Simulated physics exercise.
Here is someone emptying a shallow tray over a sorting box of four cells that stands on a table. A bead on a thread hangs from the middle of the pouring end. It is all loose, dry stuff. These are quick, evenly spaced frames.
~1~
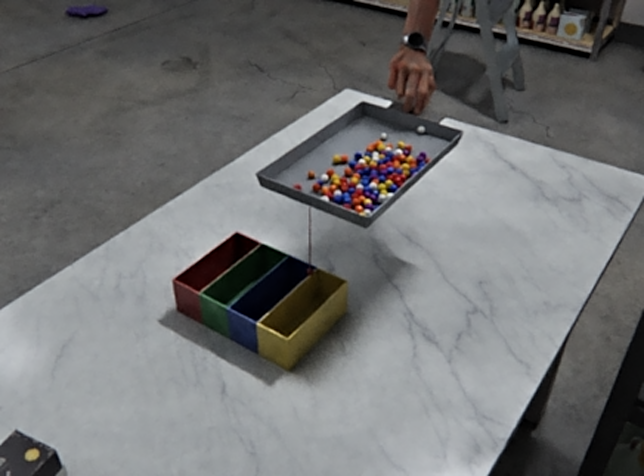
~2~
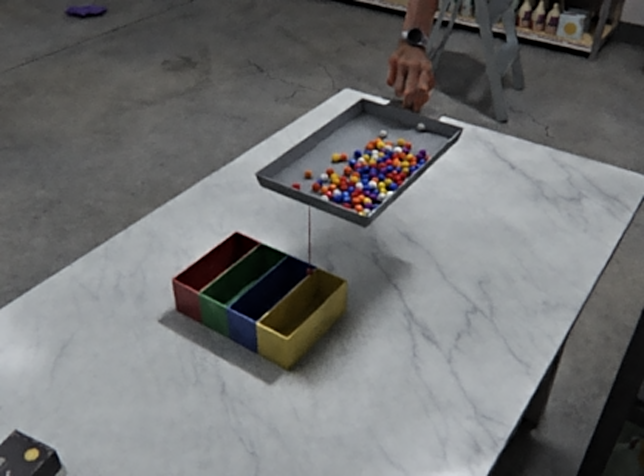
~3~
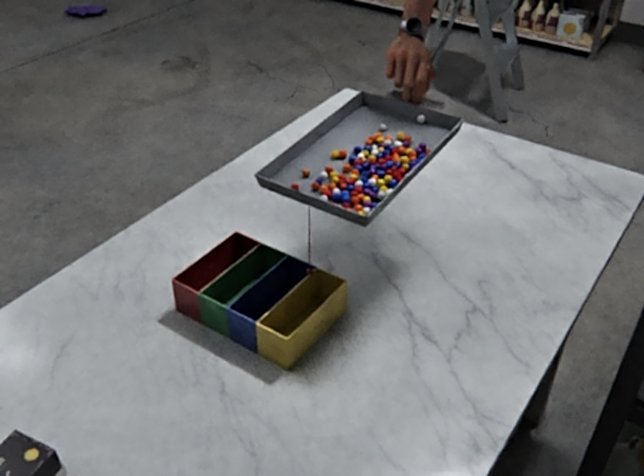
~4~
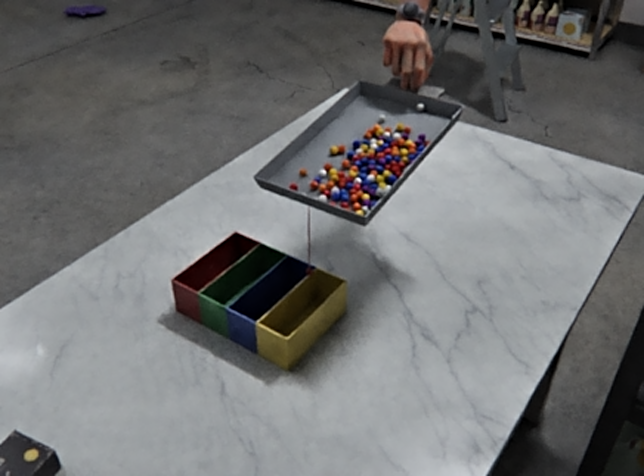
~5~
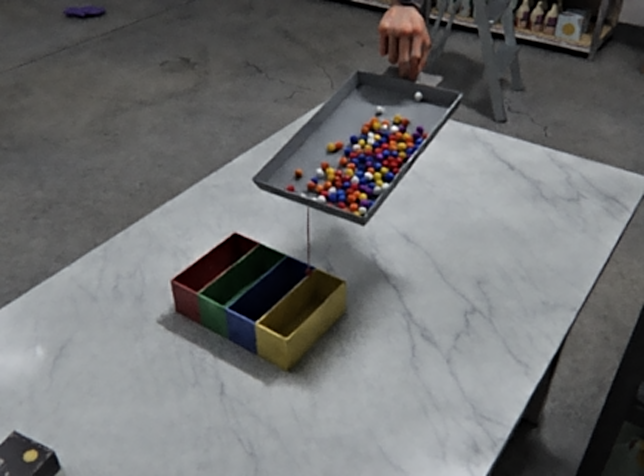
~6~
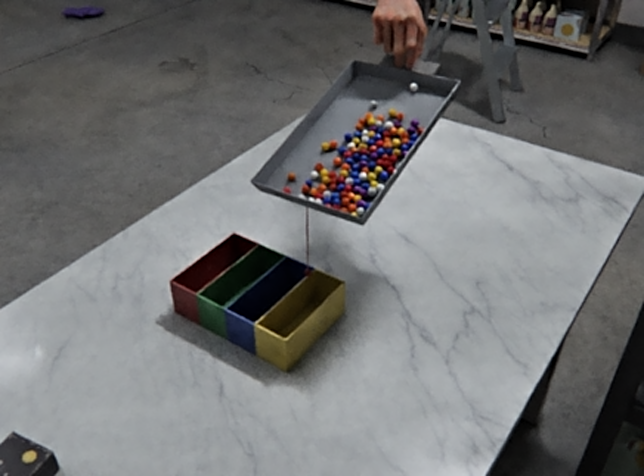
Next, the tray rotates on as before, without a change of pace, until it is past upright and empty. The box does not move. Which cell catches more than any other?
Most goes to the green cell.
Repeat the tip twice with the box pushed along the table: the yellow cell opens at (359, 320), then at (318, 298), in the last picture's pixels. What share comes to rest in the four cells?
First some 70, then 90 per cent.
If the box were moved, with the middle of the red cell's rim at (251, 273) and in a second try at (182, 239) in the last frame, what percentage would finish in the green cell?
First some 30, then 0 per cent.
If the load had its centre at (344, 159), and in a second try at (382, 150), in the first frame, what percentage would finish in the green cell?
About 40 and 50 per cent.
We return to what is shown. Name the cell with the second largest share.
Next in line is the blue one.
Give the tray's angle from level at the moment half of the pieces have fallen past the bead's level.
Roughly 100°.
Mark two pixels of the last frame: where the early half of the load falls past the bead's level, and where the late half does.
At about (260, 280), then at (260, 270).
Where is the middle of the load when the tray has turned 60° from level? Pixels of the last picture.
Around (305, 187).
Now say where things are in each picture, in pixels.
Corners of the pouring end at (260, 173) and (367, 214), level; middle of the load at (373, 178), round plastic beads; bead on its thread at (310, 272); red cell at (188, 299); green cell at (215, 313); blue cell at (243, 328); yellow cell at (273, 344), in the first picture.
Corners of the pouring end at (260, 173) and (366, 214), level; middle of the load at (373, 176), in the second picture.
Corners of the pouring end at (259, 174) and (365, 214), tipped barely, lowest at the left corner; middle of the load at (373, 173), in the third picture.
Corners of the pouring end at (258, 176) and (364, 214), tipped a little, lowest at the left corner; middle of the load at (371, 168), in the fourth picture.
Corners of the pouring end at (256, 178) and (362, 214), tipped a little, lowest at the left corner; middle of the load at (369, 165), in the fifth picture.
Corners of the pouring end at (255, 180) and (360, 215), tipped clearly, lowest at the left corner; middle of the load at (363, 165), nearly all on the move; red cell at (185, 300); green cell at (212, 314); blue cell at (241, 329); yellow cell at (271, 345), in the sixth picture.
Soon after the last picture, tray tipped steeply; nearly all on the tray; a stray few falling or outside the box.
A little later, tray tipped right over; about a quarter on the tray; about a quarter in the green cell; about a quarter in the blue cell; a small part in the yellow cell; a stray few in the red cell; about a quarter falling or outside the box.
Later still, tray tipped past a quarter turn; about half in the green cell; about a quarter in the blue cell; about a quarter in the yellow cell; a stray few in the red cell; a small part falling or outside the box.
By the end, tray tipped past a quarter turn; about half in the green cell; about a quarter in the blue cell; about a quarter in the yellow cell; a stray few in the red cell; a small part outside the box.
